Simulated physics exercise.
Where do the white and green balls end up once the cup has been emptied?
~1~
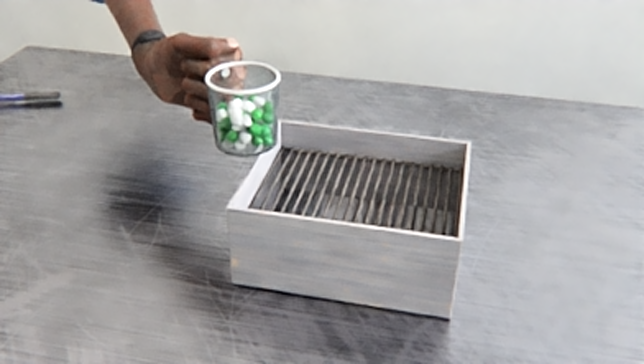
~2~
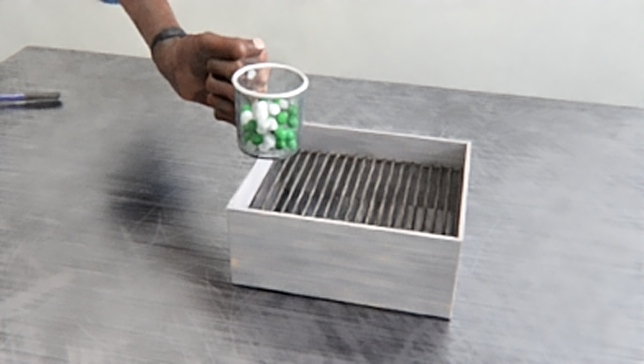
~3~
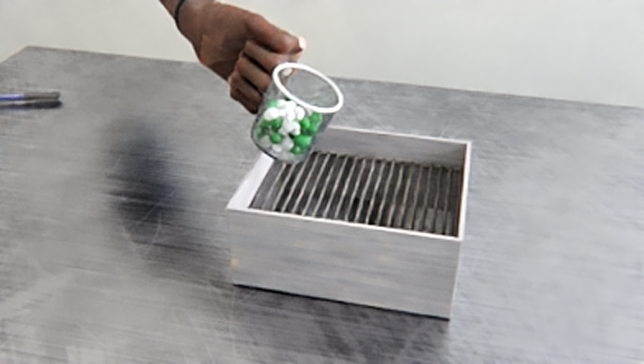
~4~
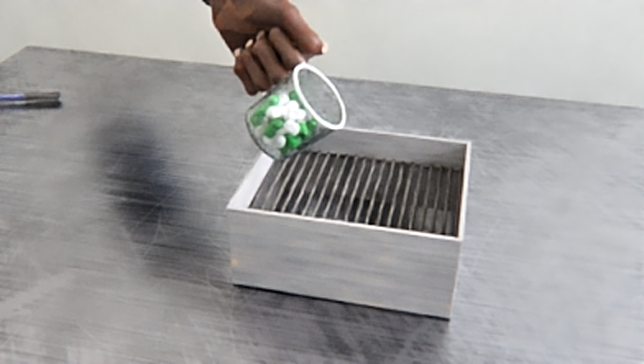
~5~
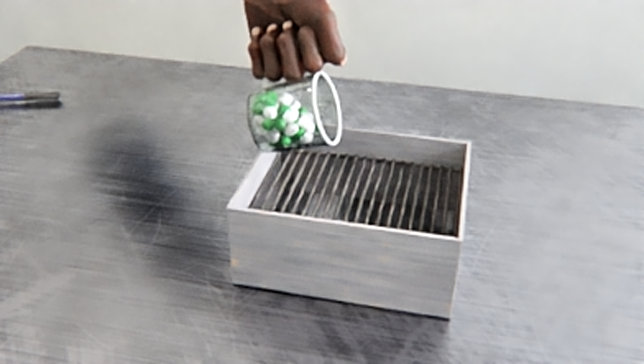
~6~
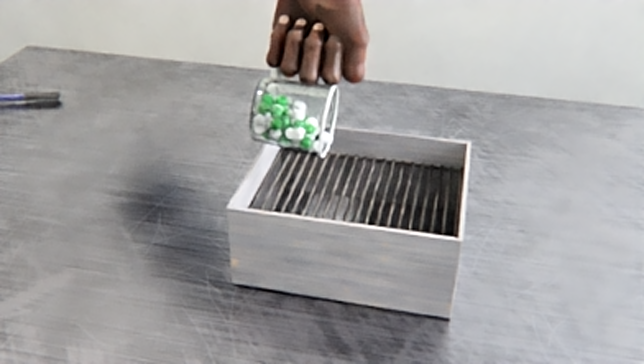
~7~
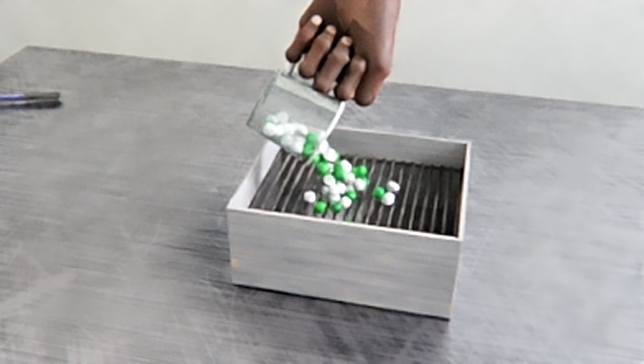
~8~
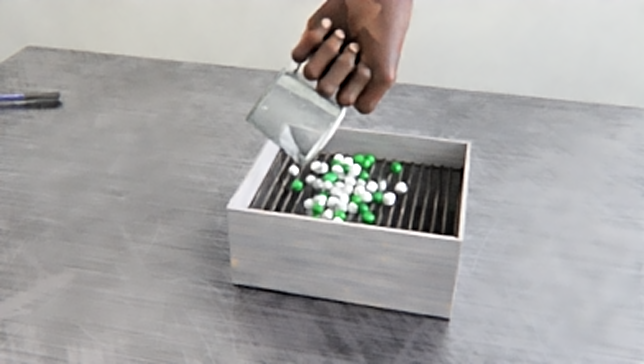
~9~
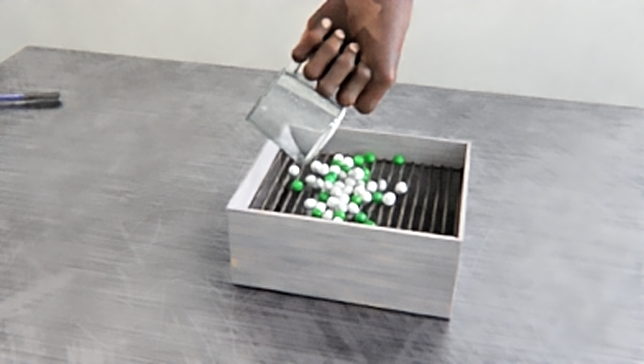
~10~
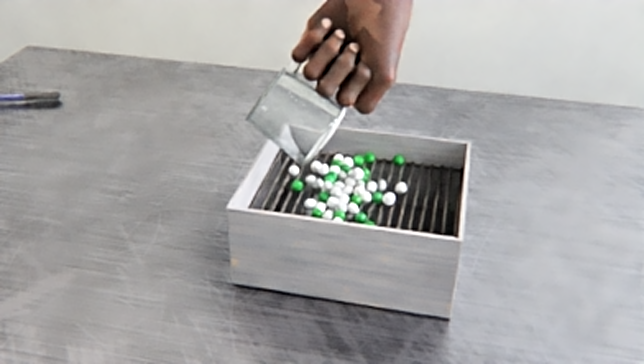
Both the white balls and the green balls come to rest on top of the wires that span the box.
Hand carrying a clear cup over an open box and tipping it, green and white balls spilling out and resting on the grille.
